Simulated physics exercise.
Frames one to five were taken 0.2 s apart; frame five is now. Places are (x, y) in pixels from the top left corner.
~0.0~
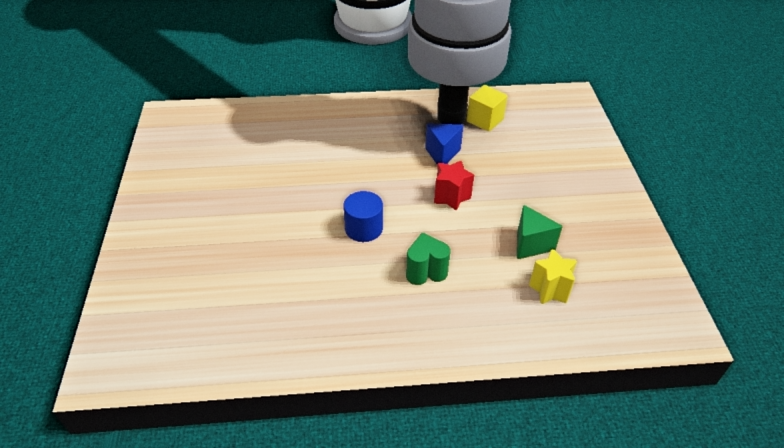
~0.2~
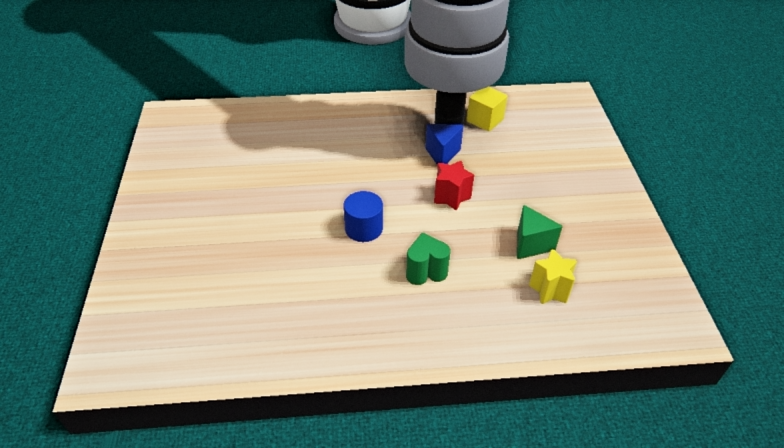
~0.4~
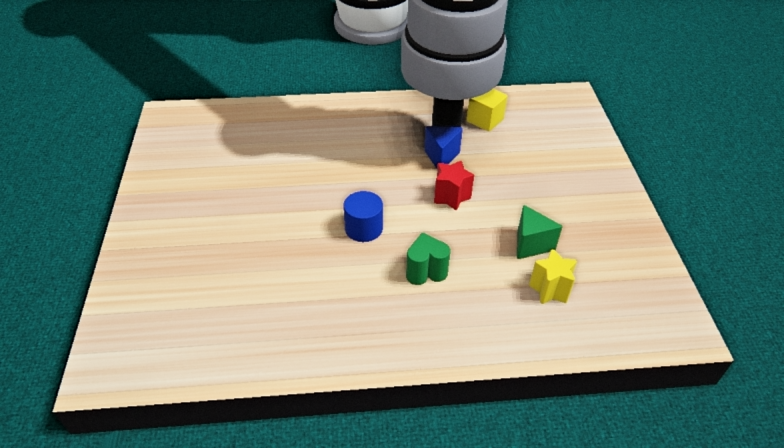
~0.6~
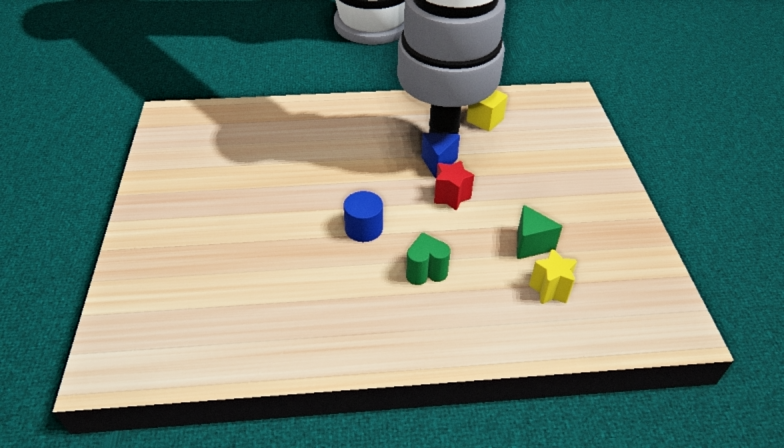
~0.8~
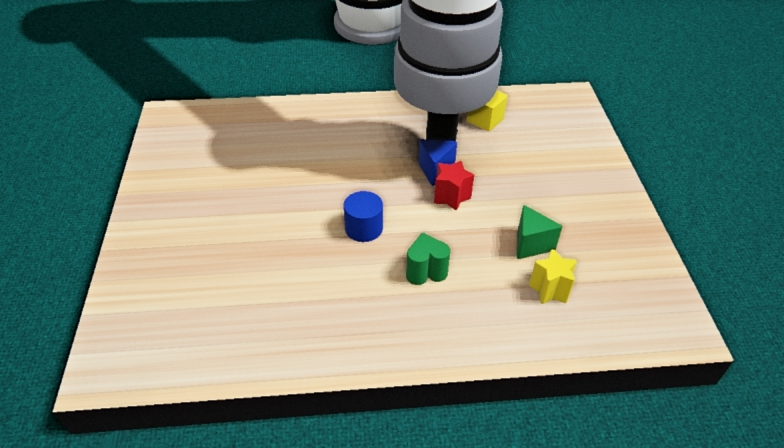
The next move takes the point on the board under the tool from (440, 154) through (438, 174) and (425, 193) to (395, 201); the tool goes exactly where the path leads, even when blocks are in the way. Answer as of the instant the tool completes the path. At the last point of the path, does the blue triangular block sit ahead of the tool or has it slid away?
The tool passes it.
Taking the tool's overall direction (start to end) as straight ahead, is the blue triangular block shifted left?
It seems so.
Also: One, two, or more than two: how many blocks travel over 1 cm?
Number moved: 2.
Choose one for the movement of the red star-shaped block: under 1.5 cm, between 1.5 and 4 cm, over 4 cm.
Movement: 1.5 to 4 cm.
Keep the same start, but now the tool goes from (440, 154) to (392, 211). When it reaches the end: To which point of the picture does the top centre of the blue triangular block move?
Its top face will be centred at roughly (406, 206).
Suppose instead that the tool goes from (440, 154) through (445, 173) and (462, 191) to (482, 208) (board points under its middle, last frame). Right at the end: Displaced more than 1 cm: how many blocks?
Two blocks move more than 1 cm.
The first path, step by step. One third of the way, tool at (439, 165); blue triangular block at (433, 168); red star-shaped block at (456, 181), turned 30° anticlockwise.
Two thirds of the way, tool at (426, 183); blue triangular block at (425, 189), turned 15° anticlockwise; red star-shaped block at (460, 191), turned 50° anticlockwise.
At the end, tool at (395, 191); blue circular block still; blue triangular block at (423, 192), turned 25° anticlockwise; red star-shaped block at (460, 191), turned 50° anticlockwise.
